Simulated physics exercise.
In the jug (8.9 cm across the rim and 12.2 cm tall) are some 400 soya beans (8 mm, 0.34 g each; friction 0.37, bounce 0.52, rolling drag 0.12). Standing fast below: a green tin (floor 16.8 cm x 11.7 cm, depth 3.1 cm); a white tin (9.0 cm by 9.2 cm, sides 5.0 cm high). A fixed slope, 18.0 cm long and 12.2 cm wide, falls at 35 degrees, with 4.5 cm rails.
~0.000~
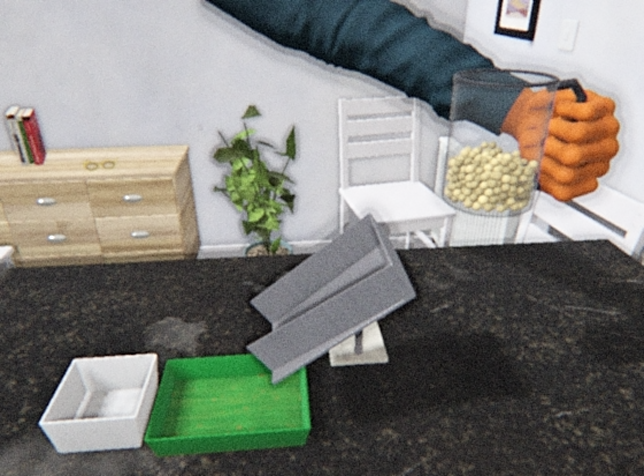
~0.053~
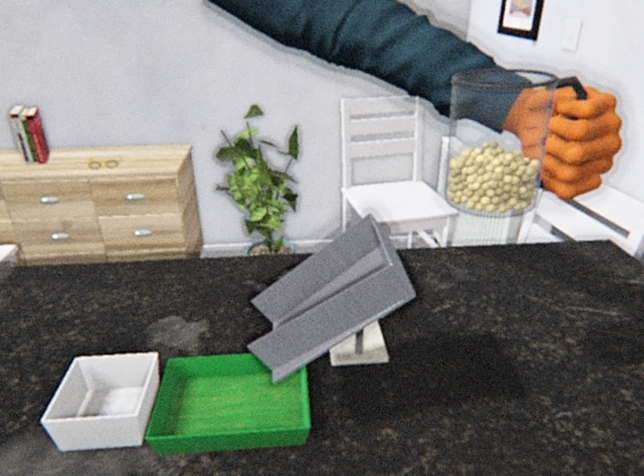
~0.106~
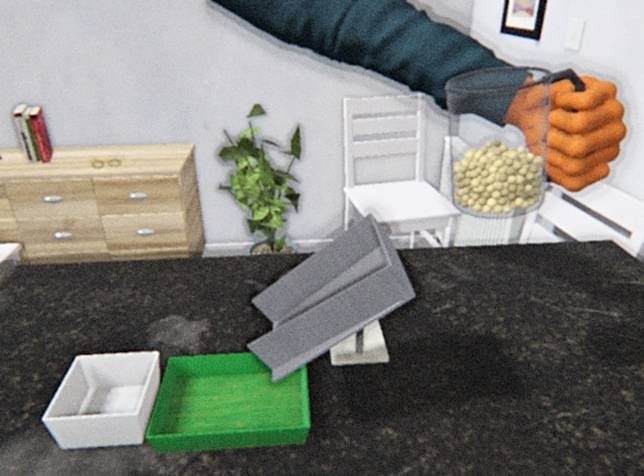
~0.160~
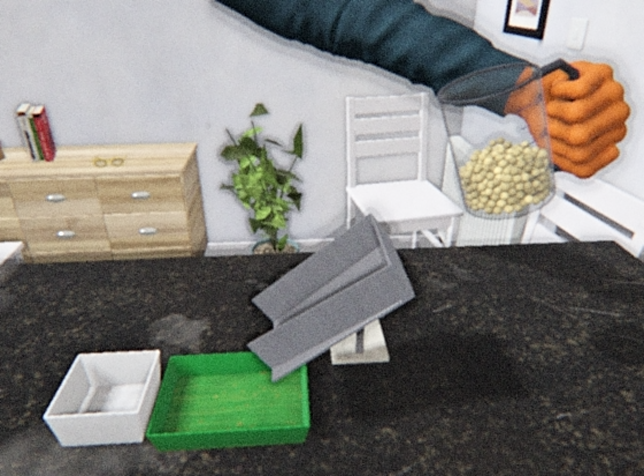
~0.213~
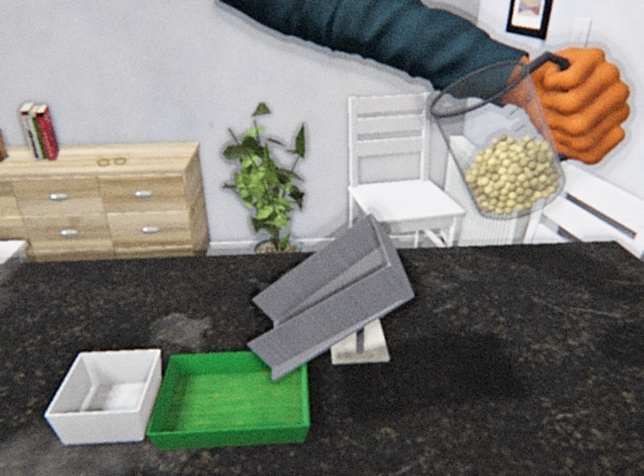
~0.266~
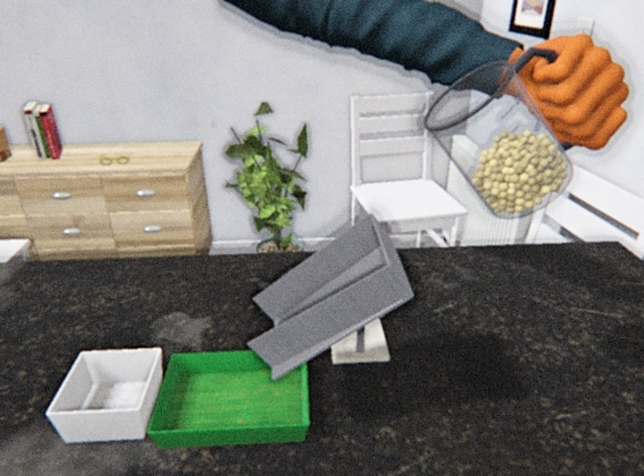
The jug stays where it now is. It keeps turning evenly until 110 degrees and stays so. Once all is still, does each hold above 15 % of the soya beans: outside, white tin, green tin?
Outside yes, white tin no, green tin no.
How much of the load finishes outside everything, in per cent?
Some 100 per cent.
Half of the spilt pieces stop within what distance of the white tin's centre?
About 44 cm.
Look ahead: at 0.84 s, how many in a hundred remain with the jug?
About 70 per cent.
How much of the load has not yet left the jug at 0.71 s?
Roughly 95 per cent.
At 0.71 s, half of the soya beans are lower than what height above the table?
About 32 cm.
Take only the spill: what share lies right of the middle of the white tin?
About 100 per cent.
Then, at 0.44 s, tilt 74 degrees; jug 100 %; middle of all pieces near (530, 158).
Then, at 0.58 s, tilt 101 degrees; jug 100 %; middle of all pieces near (527, 151).
After 0.71 s, tilt 110 degrees; slope 5 %, jug 95 %; middle of all pieces near (507, 163).
After 0.84 s, tilt 110 degrees; slope 25 %, jug 70 %; middle of all pieces near (476, 191).
At rest (2.7 s), white tin 0 %, green tin 0 %, slope 0 %, jug 0 %, outside 100 %.
